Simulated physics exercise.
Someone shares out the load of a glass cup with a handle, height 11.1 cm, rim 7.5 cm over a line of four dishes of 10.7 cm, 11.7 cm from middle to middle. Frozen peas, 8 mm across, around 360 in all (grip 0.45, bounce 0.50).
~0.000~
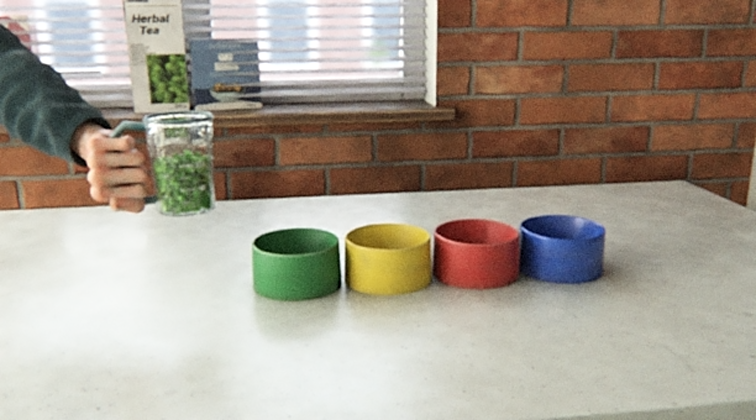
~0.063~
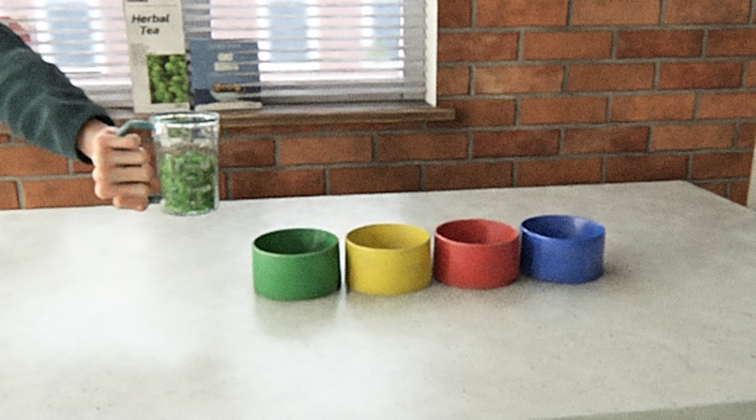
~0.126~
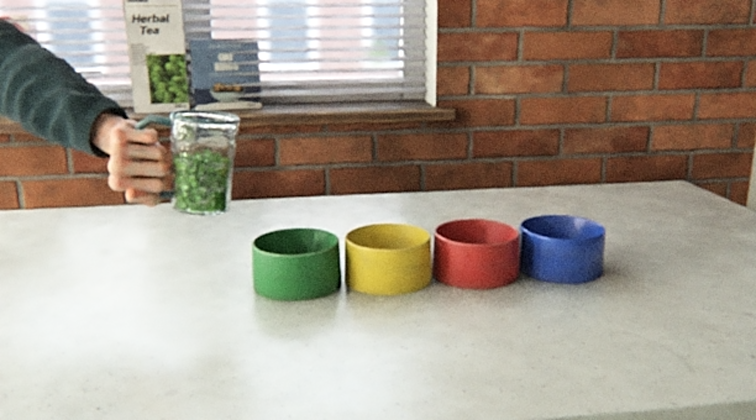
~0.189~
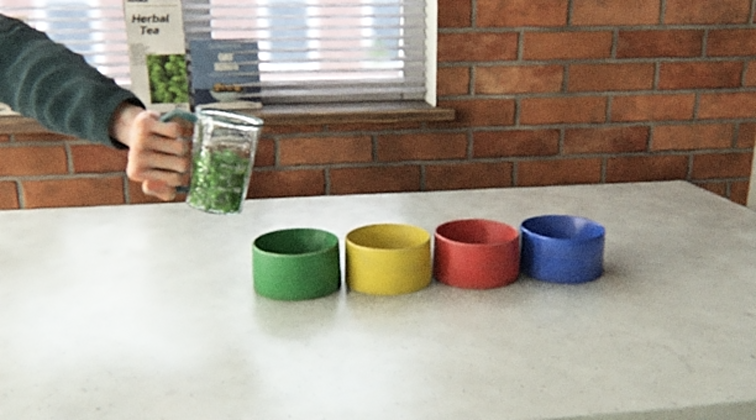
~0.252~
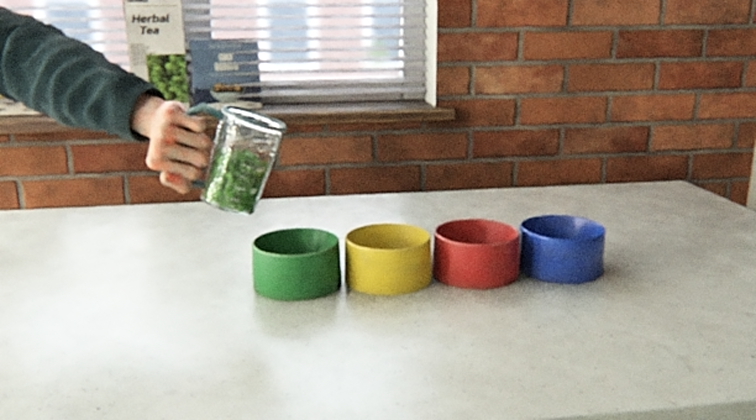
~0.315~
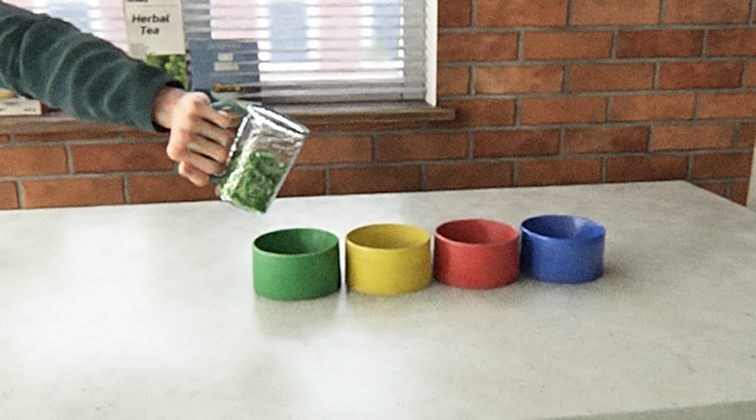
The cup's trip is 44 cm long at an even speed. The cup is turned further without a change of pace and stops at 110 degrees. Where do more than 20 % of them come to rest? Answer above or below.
Red: Below, blue: Above, green: Below, yellow: Below, counter: Above.
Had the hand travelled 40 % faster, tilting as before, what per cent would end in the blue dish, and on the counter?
Then: Blue 50; counter 50.
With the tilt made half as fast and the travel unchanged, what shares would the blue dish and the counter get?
In that case blue 80, counter 20.
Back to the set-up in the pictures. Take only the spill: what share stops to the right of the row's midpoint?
Roughly 100 per cent.
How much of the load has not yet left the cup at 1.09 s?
Roughly 90 per cent.
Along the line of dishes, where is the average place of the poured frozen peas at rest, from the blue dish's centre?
About 8 cm to its right.
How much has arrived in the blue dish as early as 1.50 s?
Near 45 per cent so far.
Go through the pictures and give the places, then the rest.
The first frame shows cup at (183, 163), tilt 0 degrees, lip at (211, 116), moved 0.0 cm; middle of the pieces at (184, 177); green dish at (296, 241); yellow dish at (388, 236); red dish at (476, 232); blue dish at (562, 227).
The second frame shows cup at (188, 163), tilt 2 degrees, lip at (218, 117), moved 0.6 cm; middle of the pieces at (189, 176).
The third frame shows cup at (203, 163), tilt 7 degrees, lip at (238, 120), moved 2.4 cm; middle of the pieces at (203, 176).
The fourth frame shows cup at (222, 162), tilt 14 degrees, lip at (262, 123), moved 4.6 cm; middle of the pieces at (220, 175).
The fifth frame shows cup at (241, 161), tilt 21 degrees, lip at (286, 128), moved 6.9 cm; middle of the pieces at (237, 174).
The sixth frame shows cup at (260, 160), tilt 28 degrees, lip at (308, 133), moved 9.2 cm; middle of the pieces at (255, 172); green dish at (296, 241); yellow dish at (388, 236); red dish at (476, 232); blue dish at (562, 227). The cup turns about 110 degrees a second and travels 36 cm a second.
After 0.78 s, tilt 78 degrees; cup holds 100 %.
After 1.09 s, tilt 109 degrees; cup holds 90 %, blue 5 %.
Then, at 1.50 s, tilt 110 degrees; cup holds 10 %, blue 45 %.
At rest (2.5 s), red 0 %, blue 55 %, green 0 %, yellow 0 %, counter 45 %.
